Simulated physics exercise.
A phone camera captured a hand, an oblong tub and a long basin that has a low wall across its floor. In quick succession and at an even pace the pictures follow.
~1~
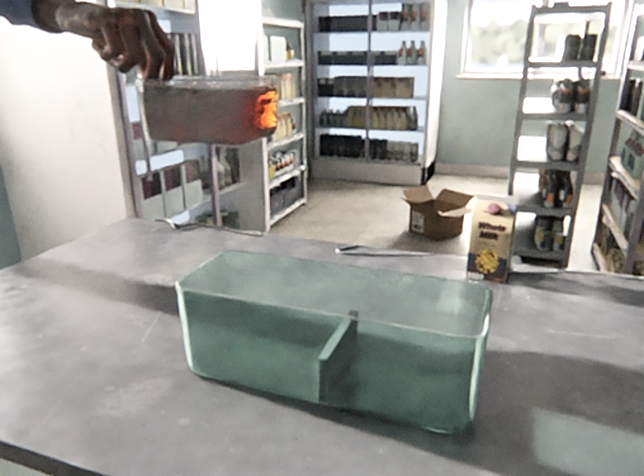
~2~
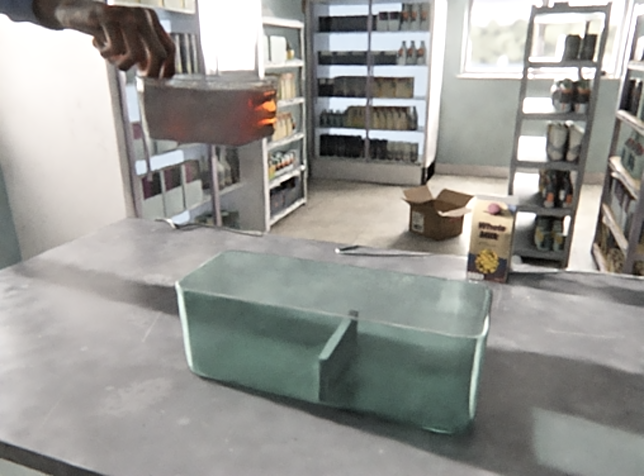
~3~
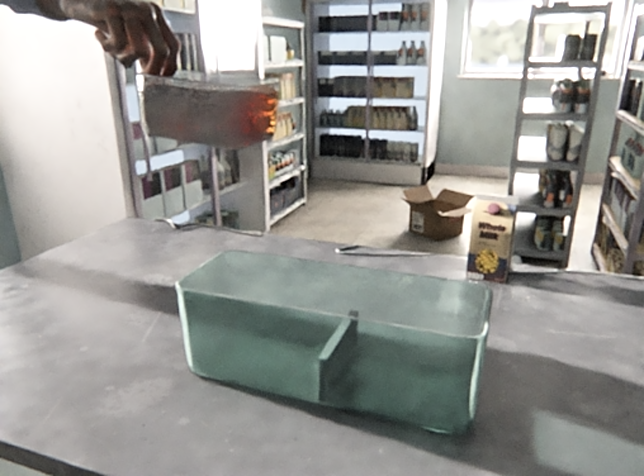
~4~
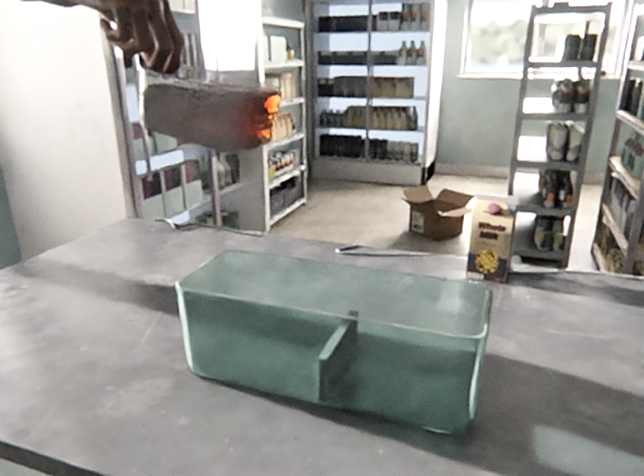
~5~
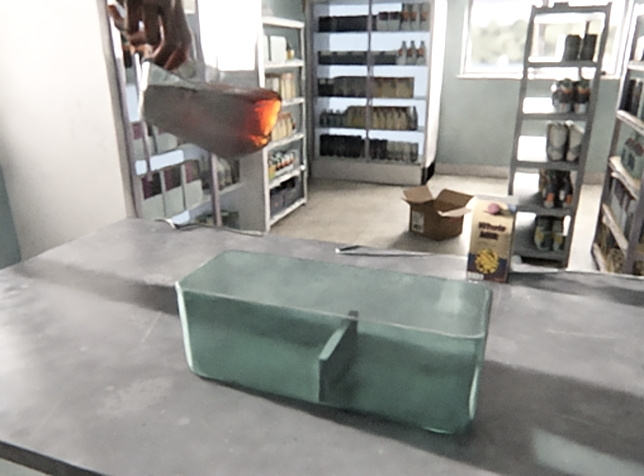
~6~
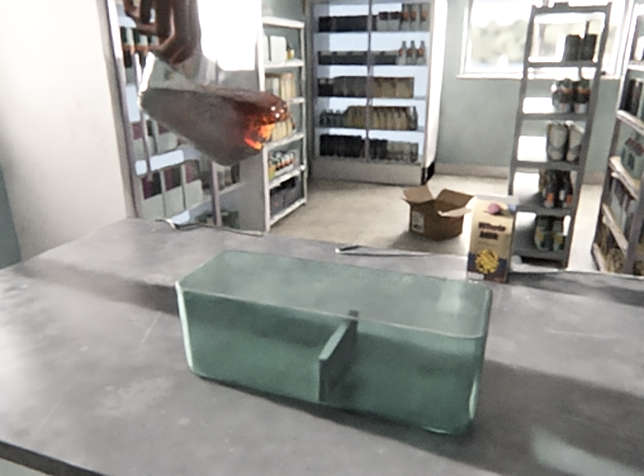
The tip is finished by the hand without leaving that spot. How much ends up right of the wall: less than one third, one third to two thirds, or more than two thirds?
The share right of the wall is left at a third to two thirds.
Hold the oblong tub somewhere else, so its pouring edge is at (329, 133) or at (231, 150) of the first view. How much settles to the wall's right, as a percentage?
The first start gives some 80 %, the second some 0 %.
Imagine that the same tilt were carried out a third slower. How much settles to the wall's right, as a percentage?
Roughly 50 in a hundred.
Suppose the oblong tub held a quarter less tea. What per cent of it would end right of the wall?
Roughly 15 in a hundred.
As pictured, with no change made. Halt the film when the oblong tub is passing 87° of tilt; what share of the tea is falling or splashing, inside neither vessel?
It works out to about 55 percent.
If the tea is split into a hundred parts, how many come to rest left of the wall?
About 50 per cent.
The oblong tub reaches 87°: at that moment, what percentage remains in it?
Around 20 in a hundred has not poured out yet.
A moment on, the oblong tub is tipped on its side and 20 per cent is still to pour, 6 is left of the wall and 17 right of it.
Next, the oblong tub is tipped right over and 4 per cent is still to pour, 39 is left of the wall and 41 right of it.
Then the oblong tub is tipped right over and 0 per cent is still to pour, 47 is left of the wall and 41 right of it.
Later the oblong tub is tipped right over and 0 per cent is still to pour, 49 is left of the wall and 42 right of it.
In the end 49 per cent lies left of the wall, 42 right of it and 10 outside.
